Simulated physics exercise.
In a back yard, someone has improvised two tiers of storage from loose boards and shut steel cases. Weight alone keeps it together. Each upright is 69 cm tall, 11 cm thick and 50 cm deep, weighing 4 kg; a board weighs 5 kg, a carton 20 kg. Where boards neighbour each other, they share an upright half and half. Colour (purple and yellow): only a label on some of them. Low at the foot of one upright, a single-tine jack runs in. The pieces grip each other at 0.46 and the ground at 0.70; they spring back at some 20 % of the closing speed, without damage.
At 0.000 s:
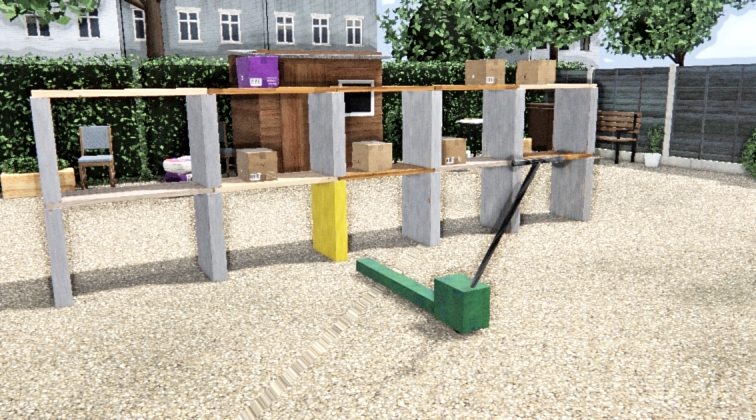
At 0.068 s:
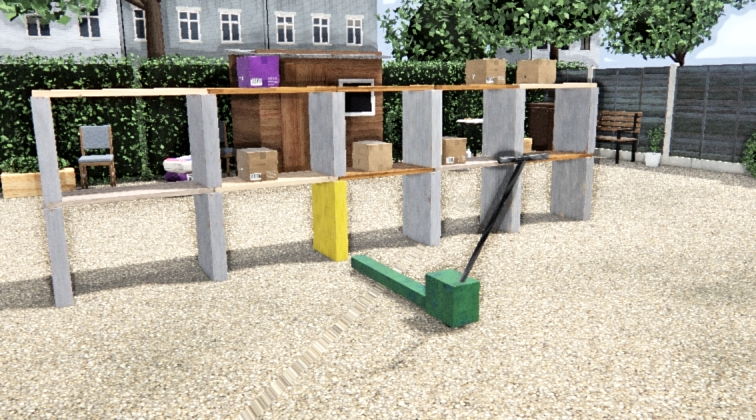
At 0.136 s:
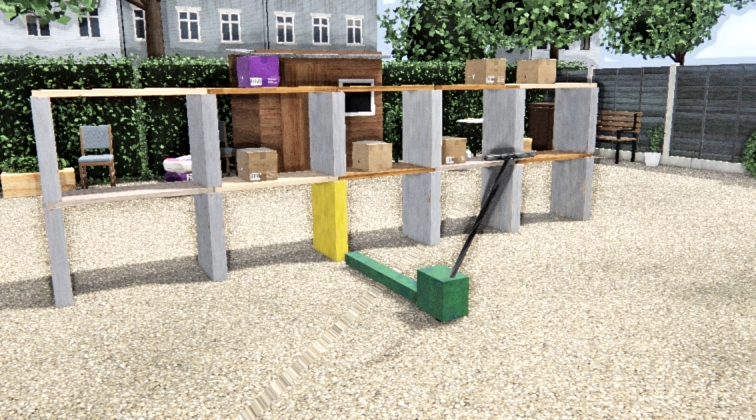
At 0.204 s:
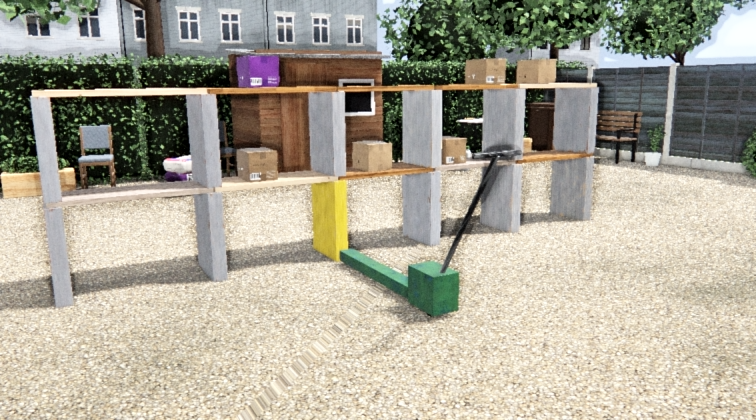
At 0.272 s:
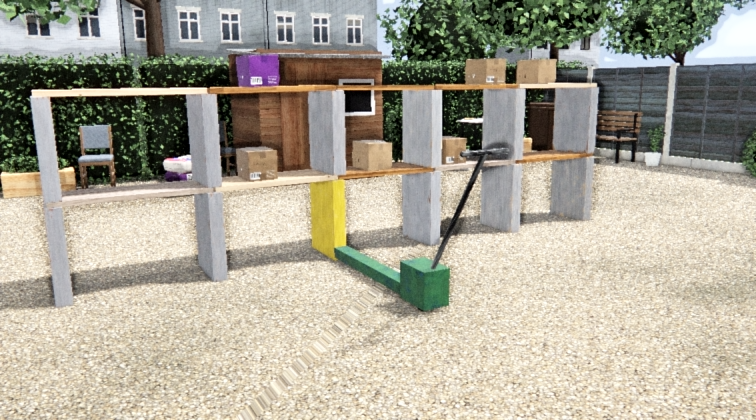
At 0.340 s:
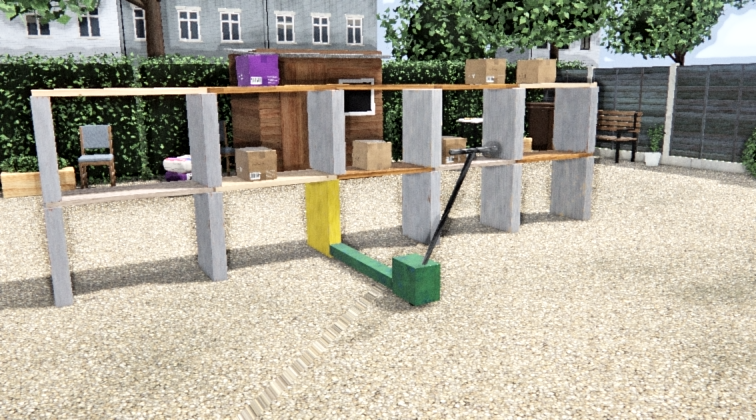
We see a long two-tier shelf of boards and grey uprights holding boxes in a gravel yard, as a green jack with a black handle slides left, meets the yellow upright beneath it and pushes that upright slightly left.
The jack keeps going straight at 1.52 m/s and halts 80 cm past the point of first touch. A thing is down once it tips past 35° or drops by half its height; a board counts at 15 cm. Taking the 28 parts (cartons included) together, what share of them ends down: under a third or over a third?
More than a third.
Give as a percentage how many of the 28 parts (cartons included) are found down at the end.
Share down: Close to 100 per cent.
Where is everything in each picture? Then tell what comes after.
In the first frame (we follow the side turned to the camera), jack tip (362, 265) 38 cm short; yellow upright (323, 217); purple carton (264, 72); no piece has moved.
In the second frame, jack tip (356, 262) 28 cm short; yellow upright (324, 217).
In the third frame, jack tip (350, 259) 17 cm short; yellow upright (323, 217).
In the fourth frame, jack tip (345, 256) 7 cm short; yellow upright (323, 217).
In the fifth frame, jack tip (339, 252) 33 mm in; yellow upright (322, 216) displaced 33 mm; one has shifted.
In the sixth frame, jack tip (334, 249) 14 cm in; yellow upright (317, 214) displaced 13 cm; purple carton (264, 71); 3 stirred so far.
Around 0.84 s, 2 of the 28 pieces down; yellow upright tipped 8°; purple carton tipped 6°.
Around 1.26 s, 13 of the 28 pieces down; purple carton tipped 46°, 46 cm lower; yellow upright tipped 11°.
Around 1.60 s, 25 of the 28 pieces down; purple carton on its side; yellow upright tipped 19°.
Around 2.14 s, 27 of the 28 pieces down; purple carton upside down; yellow upright on its side.
Finally (4.2 s), 28 of the 28 pieces down; purple carton upside down; yellow upright on its side. That is 100 per cent. Seen by the last camera, middles, purple carton near (275, 259), yellow upright near (331, 227).
